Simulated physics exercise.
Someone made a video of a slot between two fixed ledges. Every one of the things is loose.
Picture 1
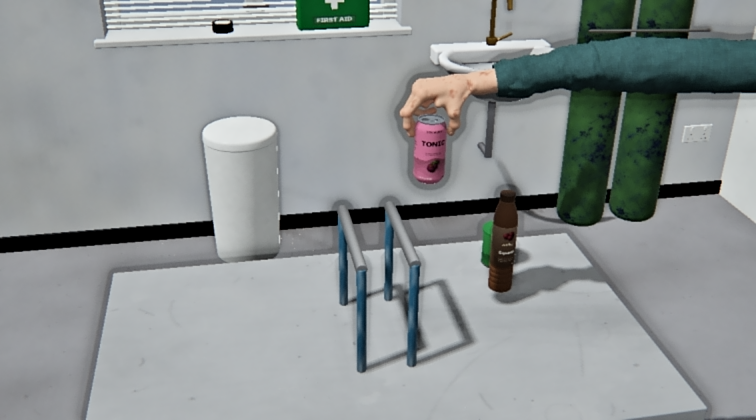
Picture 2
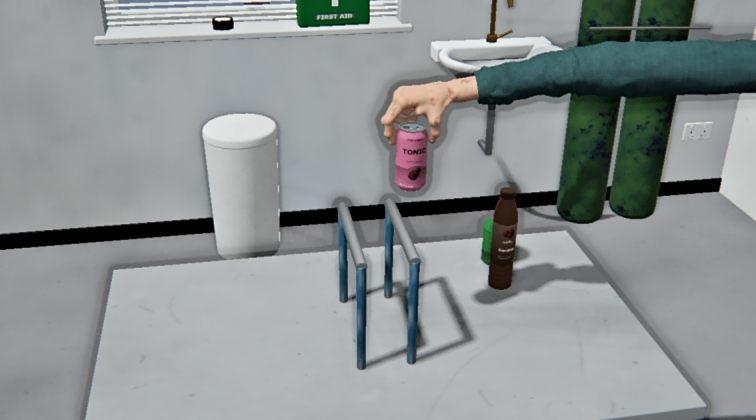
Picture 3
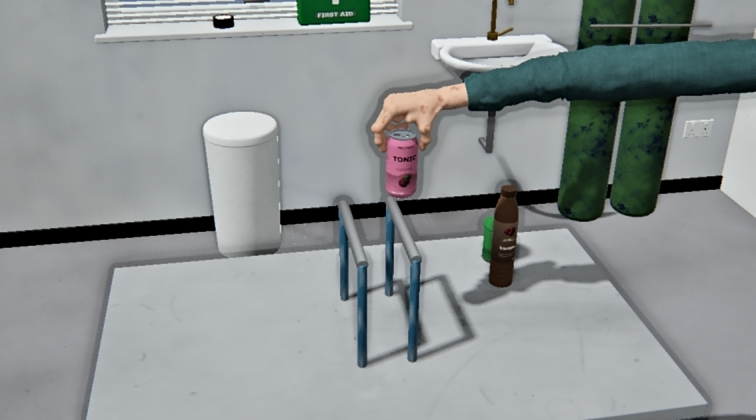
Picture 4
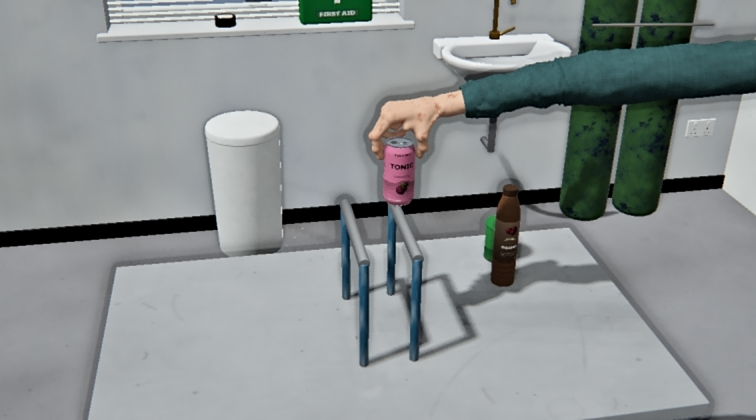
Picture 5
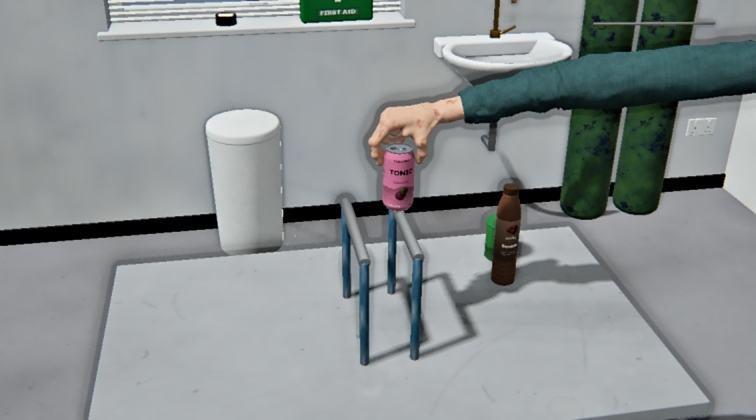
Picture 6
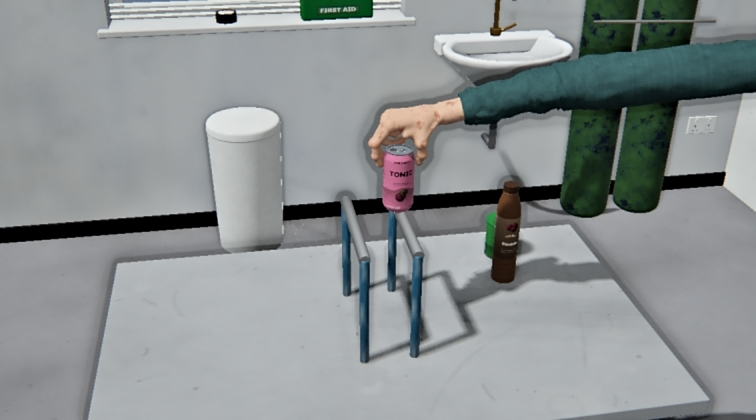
A hand carries a pink can left and down, then holds it still above two rails.
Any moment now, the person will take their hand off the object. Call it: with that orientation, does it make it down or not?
It does not make it down.
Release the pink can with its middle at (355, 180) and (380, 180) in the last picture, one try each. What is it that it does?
So, first time round it does not get through, then next time it makes it through.
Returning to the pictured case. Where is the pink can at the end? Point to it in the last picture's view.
Roughly (371, 215).
Then, 0.20 s after the last picture, pink can tipped 3° from how it was near (396, 192).
Then, 0.30 s after the last picture, pink can tipped 25° from how it was near (384, 199).
Then, 0.40 s after the last picture, pink can tipped 56° from how it was near (371, 213).
At rest, tipped over on the stand or table, pink can; the other 2 in place. Seen from the same camera at the end, pink can near (371, 214). The can lodges.
